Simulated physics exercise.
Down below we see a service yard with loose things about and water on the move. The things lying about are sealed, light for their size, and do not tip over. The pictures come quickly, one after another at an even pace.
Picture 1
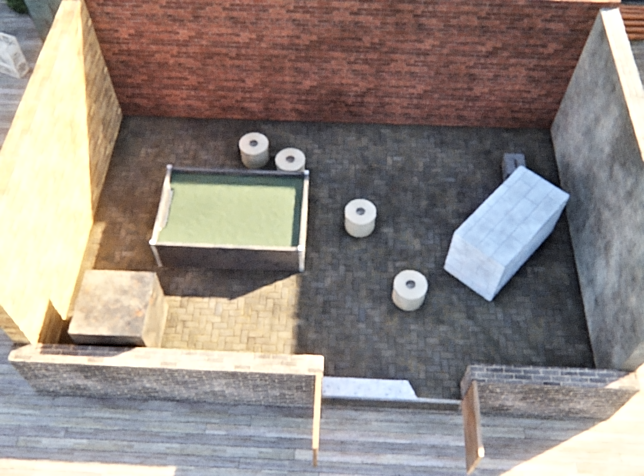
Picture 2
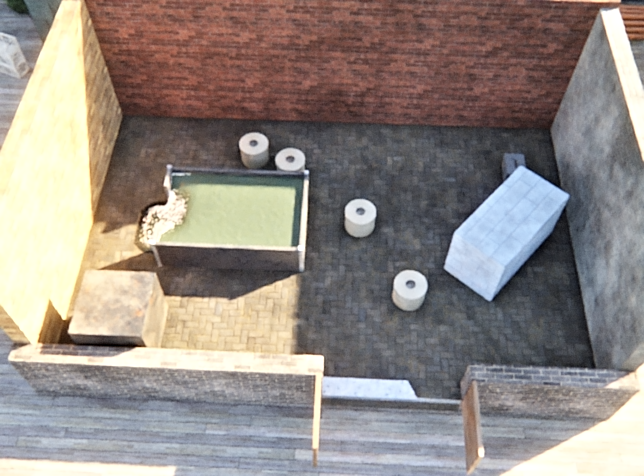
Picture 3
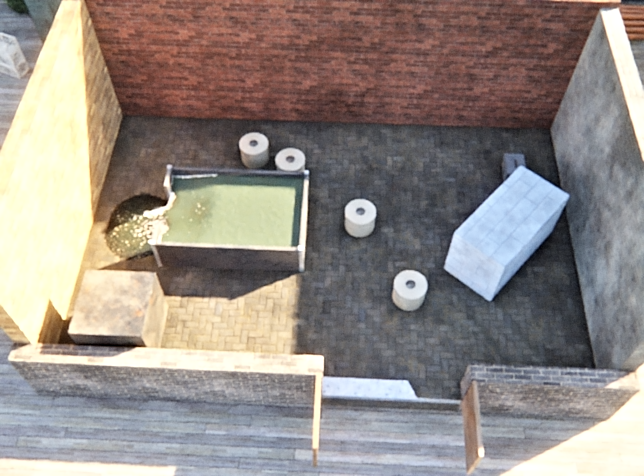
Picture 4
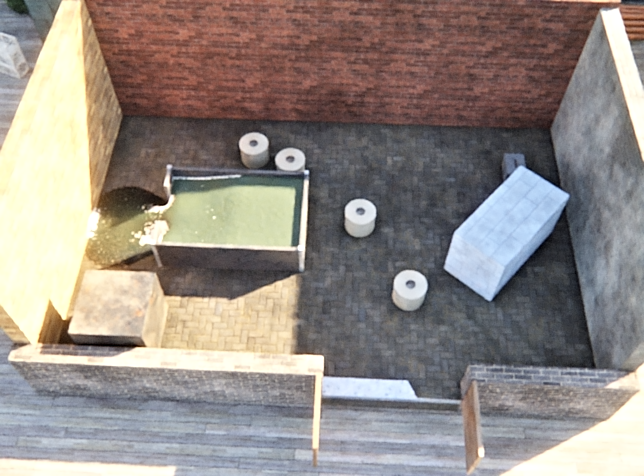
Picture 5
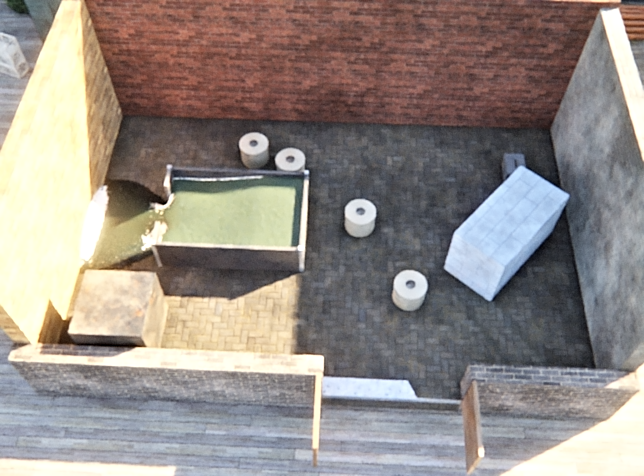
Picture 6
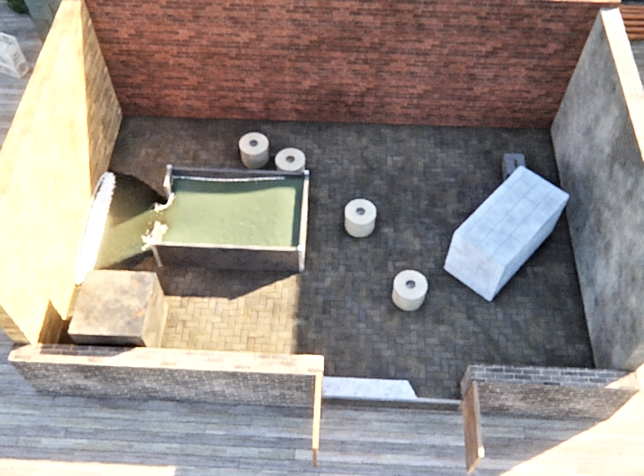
The footage shows a walled yard seen from above, where greenish water pours out of the left end of a raised tank, spreads across the paving and meets the left wall, while the pale tubs stay still.
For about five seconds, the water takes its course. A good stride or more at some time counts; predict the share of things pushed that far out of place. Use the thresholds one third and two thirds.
I'd put it under one third.
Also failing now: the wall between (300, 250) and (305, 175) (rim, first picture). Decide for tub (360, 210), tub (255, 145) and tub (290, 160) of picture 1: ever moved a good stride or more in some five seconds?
Object by object: Covered the distance, short of it, short of it.
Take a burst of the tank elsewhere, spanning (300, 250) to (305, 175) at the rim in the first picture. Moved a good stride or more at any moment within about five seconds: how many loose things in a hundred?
Near 60 in a hundred.
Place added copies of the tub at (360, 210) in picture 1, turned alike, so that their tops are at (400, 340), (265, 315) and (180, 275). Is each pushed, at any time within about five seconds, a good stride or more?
Here's the rundown: Never gets far, never gets far, and finally sent far off.
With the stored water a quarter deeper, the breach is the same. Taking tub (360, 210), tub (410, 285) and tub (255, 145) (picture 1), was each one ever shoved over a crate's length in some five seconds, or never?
First one stopped before it, second one stopped before it, third one reached the mark.
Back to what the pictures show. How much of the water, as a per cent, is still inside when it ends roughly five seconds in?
Roughly 100 percent.
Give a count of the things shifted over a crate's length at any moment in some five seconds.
Tally: 0.
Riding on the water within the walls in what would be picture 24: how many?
That makes 0.
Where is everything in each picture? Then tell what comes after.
In the first frame, a tub at (361, 212), on the bottom; a tub at (291, 159), on the bottom; 0 of 5 have shifted.
In the second frame, a tub at (361, 212), on the bottom; a tub at (291, 159), on the bottom; 0 of 5 have shifted.
In the third frame, a tub at (361, 212), on the bottom; a tub at (291, 159) rests on the ground; 0 of 5 have shifted.
In the fourth frame, a tub at (361, 212), on the bottom; a tub at (291, 159) rests on the ground; 0 of 5 have shifted.
In the fifth frame, a tub at (361, 212), on the bottom; a tub at (291, 159) rests on the ground; 0 of 5 have shifted.
In the sixth frame, a tub at (361, 212), on the bottom; a tub at (291, 159) rests on the ground; 0 of 5 have shifted.
A moment on, 0 of 5 are well off their spots; 0 afloat.
Next, 0 of 5 are well off their spots; 0 afloat.
Later, 0 of 5 are well off their spots; 0 afloat.
In the end, 0 of 5 are well off their spots, and 0 have been at some point; 1 afloat.
